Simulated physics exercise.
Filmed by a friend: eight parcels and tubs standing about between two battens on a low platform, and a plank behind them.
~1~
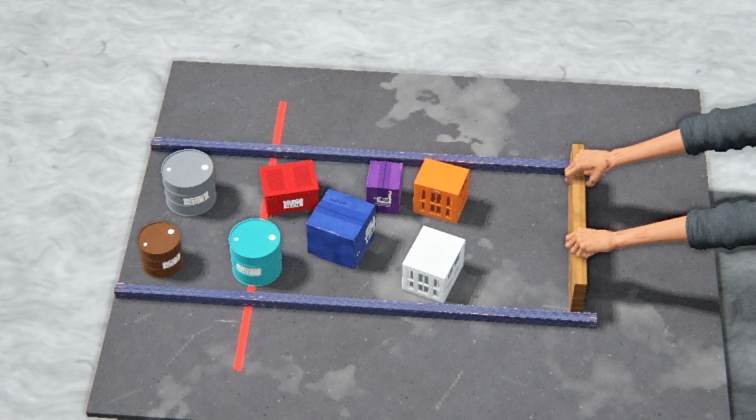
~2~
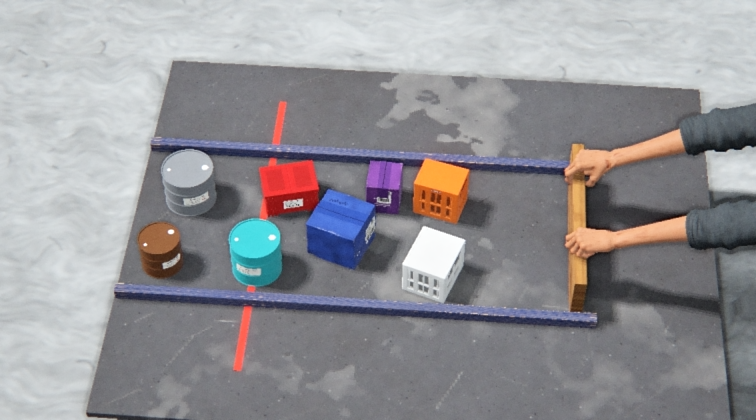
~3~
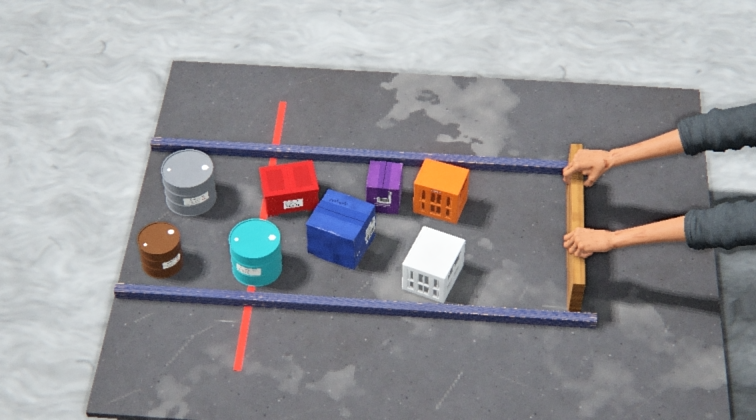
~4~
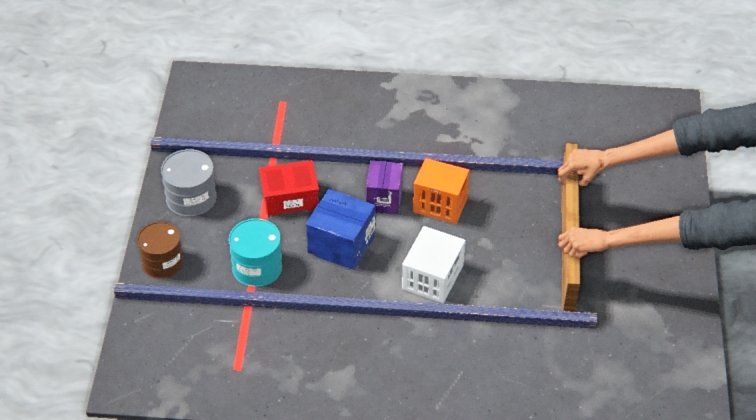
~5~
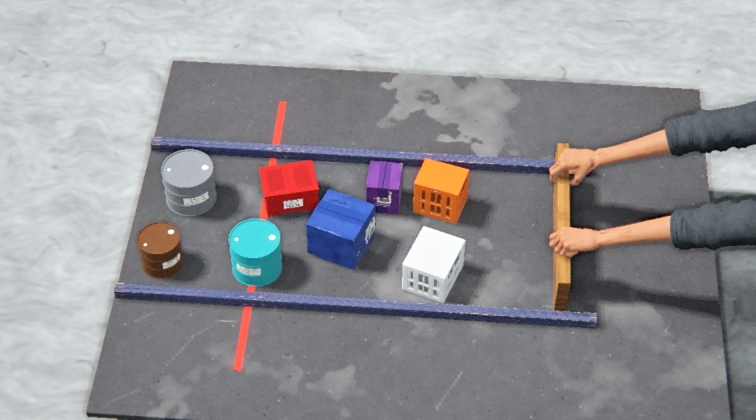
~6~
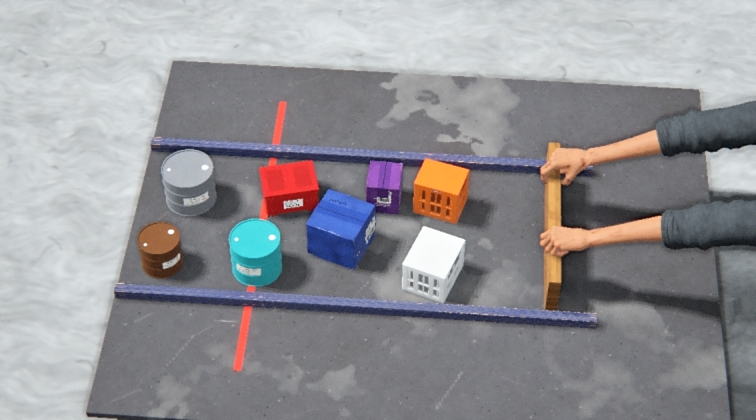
On a low grey platform, two hands slide a wooden plank slightly left between two battens.
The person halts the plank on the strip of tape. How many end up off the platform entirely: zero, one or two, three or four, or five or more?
One or two.
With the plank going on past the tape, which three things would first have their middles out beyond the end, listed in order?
That would be the grey canister, followed by the brown canister and then the red tote.
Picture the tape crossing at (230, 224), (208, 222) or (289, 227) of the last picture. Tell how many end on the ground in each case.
Ground tally per try: 3 / 3 / 1.
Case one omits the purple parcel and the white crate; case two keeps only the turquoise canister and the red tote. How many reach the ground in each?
The count is 0 in one try and 0 in the other, in that order.
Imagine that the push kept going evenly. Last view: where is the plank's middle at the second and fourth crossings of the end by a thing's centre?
(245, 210) and (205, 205).
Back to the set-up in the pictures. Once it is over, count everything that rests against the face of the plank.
Contact count: 2.
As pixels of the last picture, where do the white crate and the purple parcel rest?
The white crate ends up near (231, 258), and the purple parcel near (205, 175).
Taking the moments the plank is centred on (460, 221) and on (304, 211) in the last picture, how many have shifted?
The count is 2 at the first point and 7 at the second.
Soon after, none off yet; brown canister at rest near (161, 250); grey canister at rest near (189, 183); turquoise canister at rest near (256, 253).
In the end, the number that fall off is one or two; gone, grey canister.
